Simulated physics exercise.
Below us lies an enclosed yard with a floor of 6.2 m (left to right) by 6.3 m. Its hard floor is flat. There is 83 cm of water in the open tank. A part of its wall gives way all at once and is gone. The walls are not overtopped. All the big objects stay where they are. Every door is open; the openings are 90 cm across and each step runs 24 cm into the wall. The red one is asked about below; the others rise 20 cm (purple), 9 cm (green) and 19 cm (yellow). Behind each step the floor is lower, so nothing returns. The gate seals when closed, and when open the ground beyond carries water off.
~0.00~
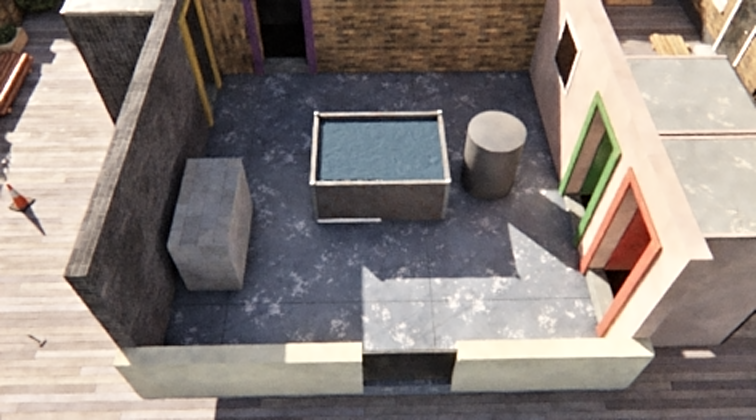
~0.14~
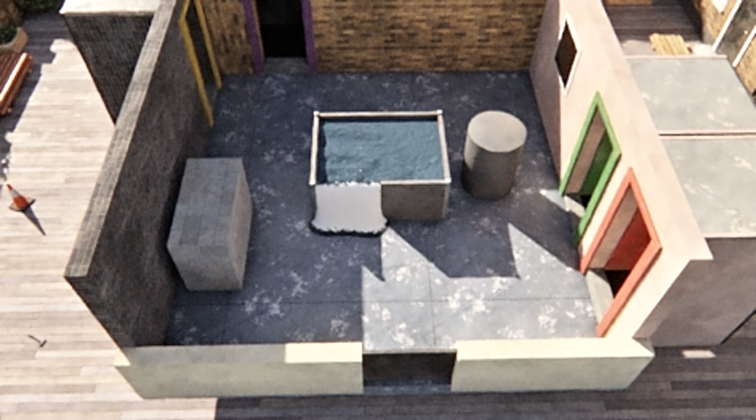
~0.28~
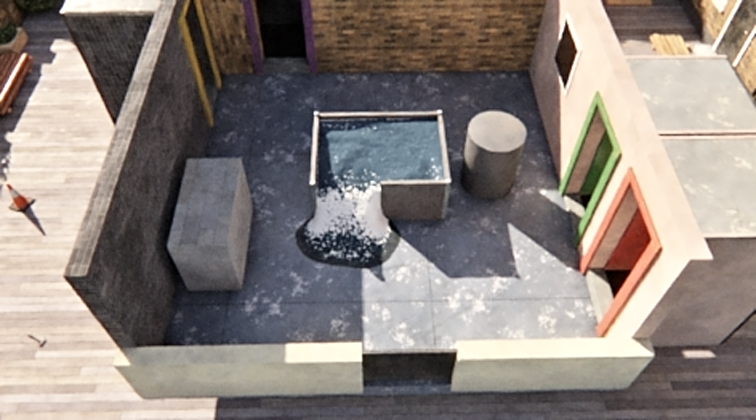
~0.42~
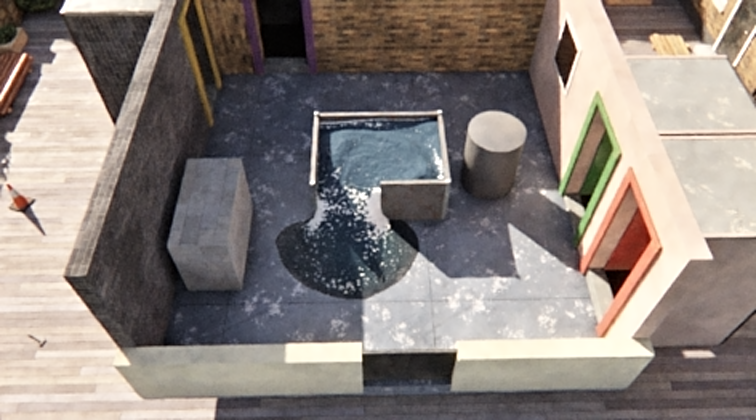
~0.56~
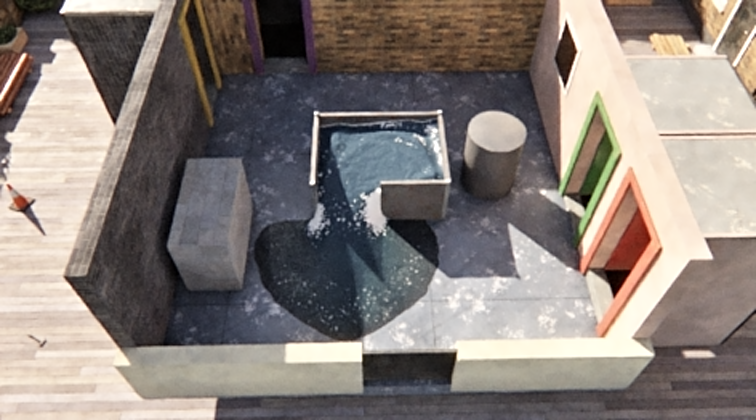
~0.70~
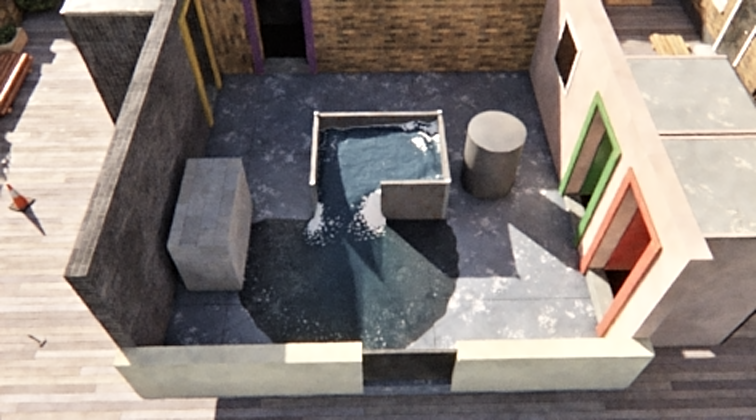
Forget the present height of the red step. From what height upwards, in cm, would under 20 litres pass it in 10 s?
About 14.5 cm.
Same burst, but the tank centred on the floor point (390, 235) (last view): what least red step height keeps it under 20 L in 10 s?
About 16 cm.
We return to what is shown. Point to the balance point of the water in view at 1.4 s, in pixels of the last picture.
Around (358, 236).
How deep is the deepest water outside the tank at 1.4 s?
About 41 cm.
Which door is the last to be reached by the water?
The purple one.
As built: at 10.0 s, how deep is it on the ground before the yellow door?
Some 7.5 cm.
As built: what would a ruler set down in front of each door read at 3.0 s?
Depths in cm: Purple 0, red 20, green 2, yellow 0.
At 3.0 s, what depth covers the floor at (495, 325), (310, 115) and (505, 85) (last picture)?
About 8, 0 and 0 cm.
After 1.4 s water covers 25 % of the floor, deepest (41 cm) near (346, 222); it has not reached the red door.
After 3.0 s water covers 40 % of the floor, deepest (32 cm) near (188, 292); 20 cm at the red door, 0 litres in over its 19 cm step.
After 10.0 s water covers 100 % of the floor, deepest (12 cm) near (387, 149); 10 cm at the red door, 2 litres in over its 19 cm step.
At the red door as built, the water arrived by 2.4 s and peaked near 20 cm at 3.0 s.
Run again over the same 10 s with other heights there, 32 litres in over 13.5 cm, 4 litres over 18 cm. The limit of 20 litres is kept from about 14.5 cm up.
